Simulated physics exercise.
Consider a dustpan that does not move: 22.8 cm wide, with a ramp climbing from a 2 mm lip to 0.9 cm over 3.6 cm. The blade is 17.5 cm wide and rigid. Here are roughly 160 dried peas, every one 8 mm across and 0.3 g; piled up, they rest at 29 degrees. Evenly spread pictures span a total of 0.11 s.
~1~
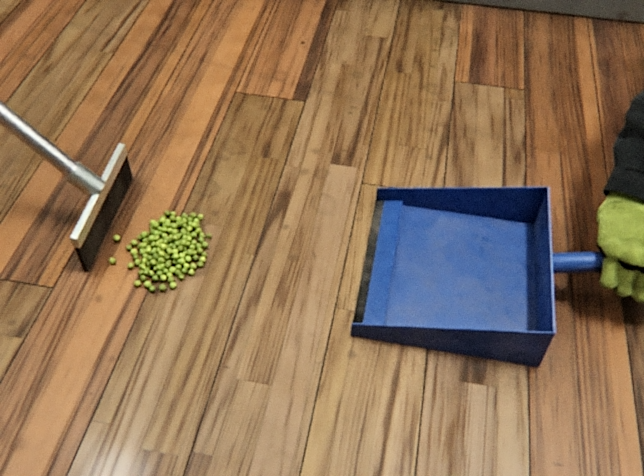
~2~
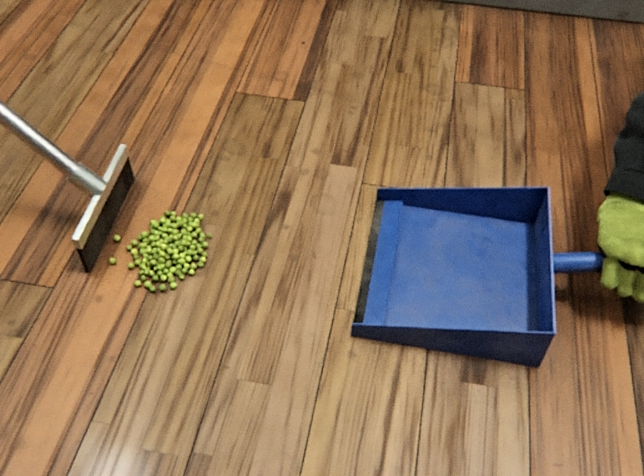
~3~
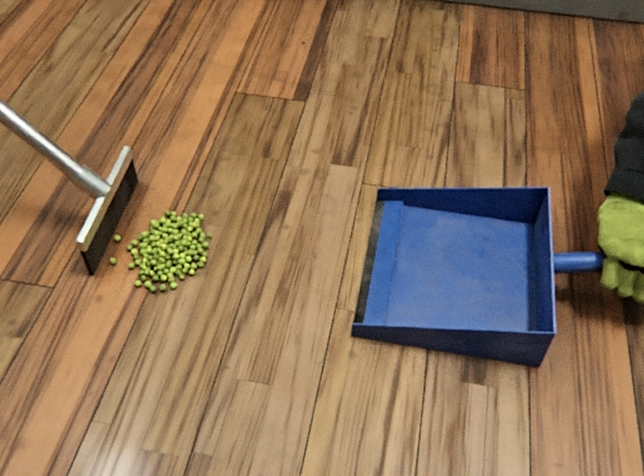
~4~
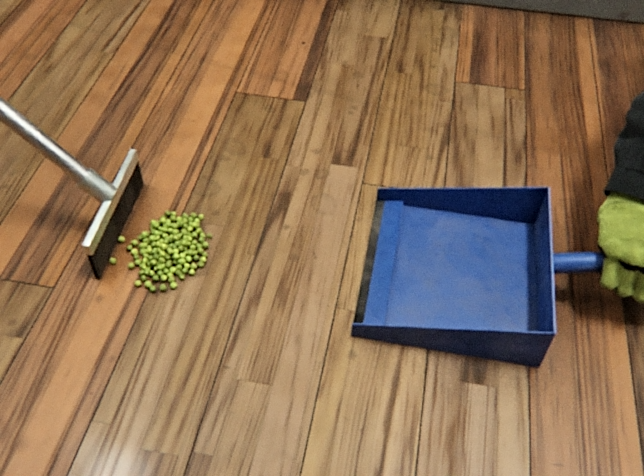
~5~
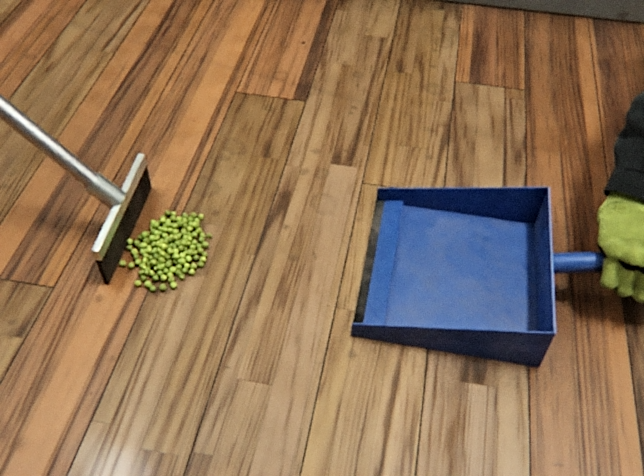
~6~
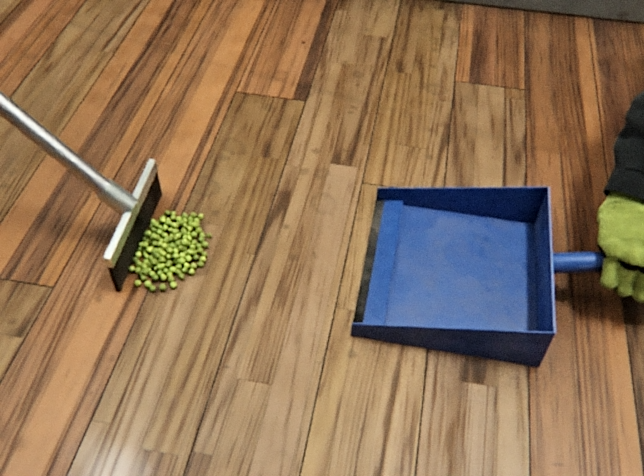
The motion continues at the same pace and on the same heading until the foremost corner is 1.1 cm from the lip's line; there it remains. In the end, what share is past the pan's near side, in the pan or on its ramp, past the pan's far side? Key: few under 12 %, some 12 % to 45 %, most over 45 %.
Past the pan's near side = some, in the pan or on its ramp = some, past the pan's far side = few.
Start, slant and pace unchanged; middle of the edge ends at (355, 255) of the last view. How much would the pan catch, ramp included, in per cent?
Some 50 per cent.
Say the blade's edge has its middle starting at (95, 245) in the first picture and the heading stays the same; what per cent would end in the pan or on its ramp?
Close to 10 in a hundred.
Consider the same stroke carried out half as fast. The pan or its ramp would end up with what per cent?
It would be around 15 per cent.
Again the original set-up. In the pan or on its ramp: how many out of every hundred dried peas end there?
Some 20 per cent.
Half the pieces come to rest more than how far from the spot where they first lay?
Roughly 30 cm.
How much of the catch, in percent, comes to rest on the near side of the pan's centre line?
Close to 90 %.
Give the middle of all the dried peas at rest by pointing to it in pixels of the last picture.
After settling, the middle sits near (366, 313).
Then, 0.17 s after the last picture, middle of the blade 15 cm from the lip; 0 % over the lip, far side 0 %, near side 15 %.
Then, 0.28 s after the last picture, middle of the blade 5 cm from the lip; 0 % over the lip, far side 0 %, near side 30 %.
Then, 0.53 s after the last picture, middle of the blade 1 cm from the lip; 30 % over the lip, far side 5 %, near side 30 %.
In the end, near side 30 %, pan 20 %, far side 5 %, in front of the lip or behind the blade 40 %.
